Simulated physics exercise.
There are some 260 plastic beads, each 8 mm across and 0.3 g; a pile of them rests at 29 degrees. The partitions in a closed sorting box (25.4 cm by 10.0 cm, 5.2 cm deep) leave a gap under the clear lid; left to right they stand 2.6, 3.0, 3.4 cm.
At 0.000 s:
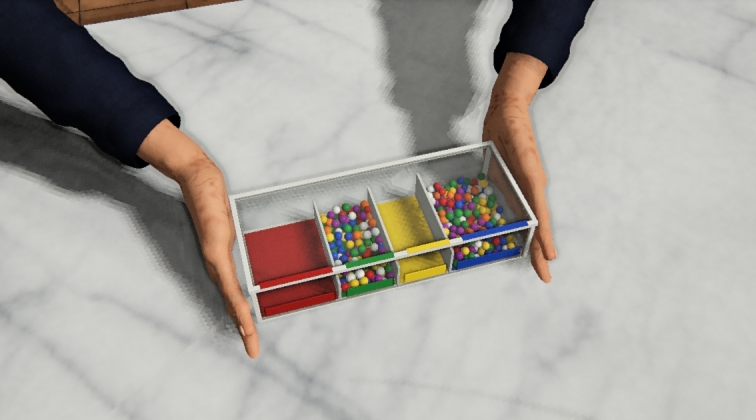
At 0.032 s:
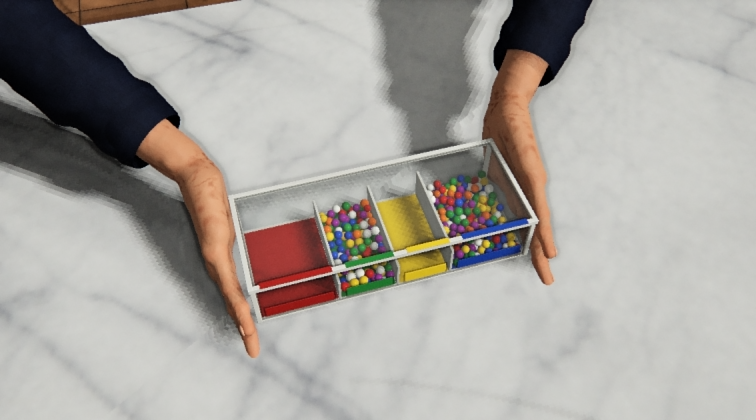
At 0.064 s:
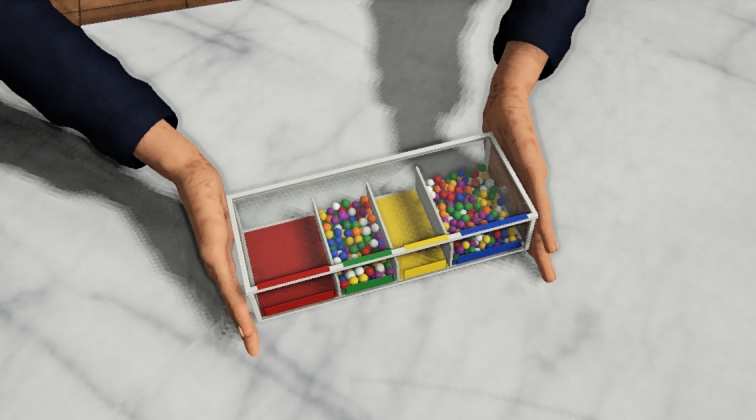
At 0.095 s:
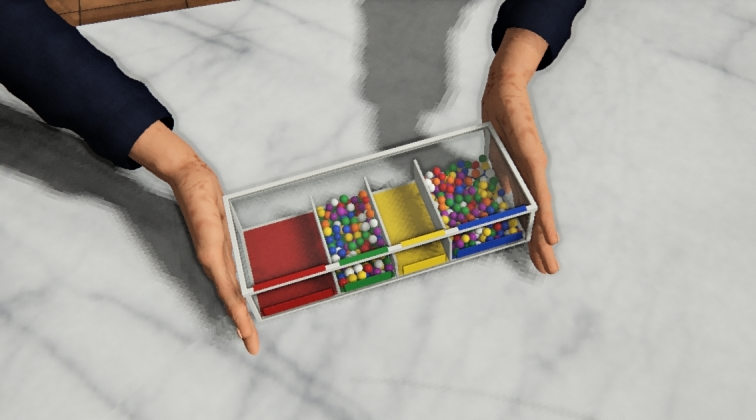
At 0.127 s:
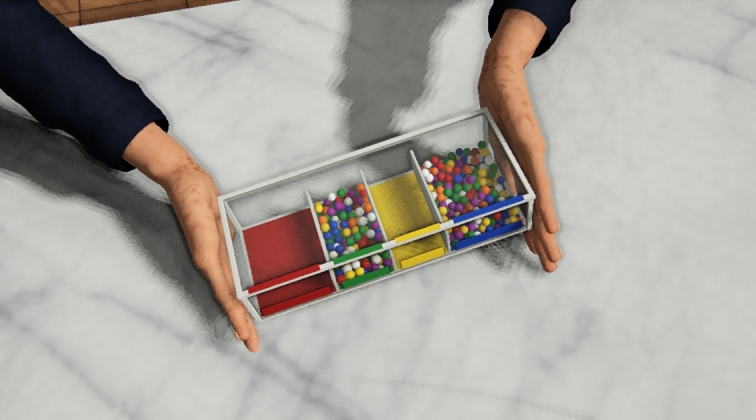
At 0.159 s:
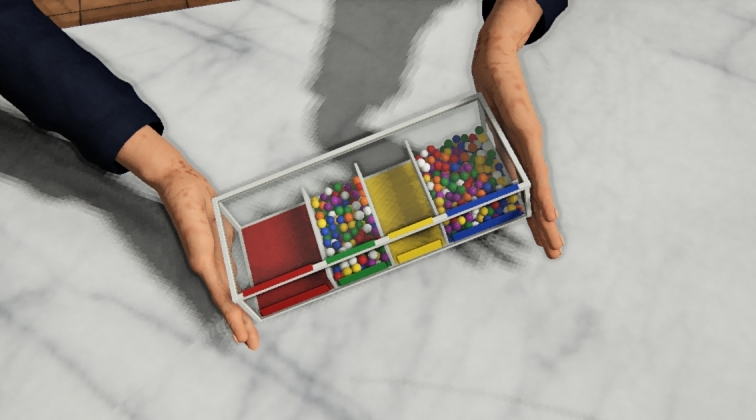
A clear, lidded box with red, green, yellow and blue sections tilted between two hands, its right end rising while the colorful beads stayed in the green and blue sections.
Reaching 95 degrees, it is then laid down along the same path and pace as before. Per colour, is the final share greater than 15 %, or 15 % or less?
Red: Greater than 15 %, blue: Greater than 15 %, green: 15 % or less, yellow: 15 % or less.
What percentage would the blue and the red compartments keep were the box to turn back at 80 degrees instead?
In per cent, blue gets 35 and red gets 30.
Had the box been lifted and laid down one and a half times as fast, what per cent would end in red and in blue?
Red 55 %, blue 30 %.
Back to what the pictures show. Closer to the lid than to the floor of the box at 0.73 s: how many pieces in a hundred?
Around 70 in a hundred, give or take.
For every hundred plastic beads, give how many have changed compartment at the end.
70 %.
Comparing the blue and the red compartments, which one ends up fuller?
The red one has more.
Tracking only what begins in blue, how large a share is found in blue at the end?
It works out to near 40 percent.
After 0.73 s, tilt 95 degrees; red 10 %, blue 45 %, green 30 %, yellow 10 %.
After 1.12 s, tilt 41 degrees; red 60 %, blue 25 %, green 10 %, yellow 5 %.
After 1.59 s, tilt 0 degrees; red 60 %, blue 25 %, green 10 %, yellow 5 %.
At rest (2.1 s), red 60 %, blue 25 %, green 10 %, yellow 5 %.
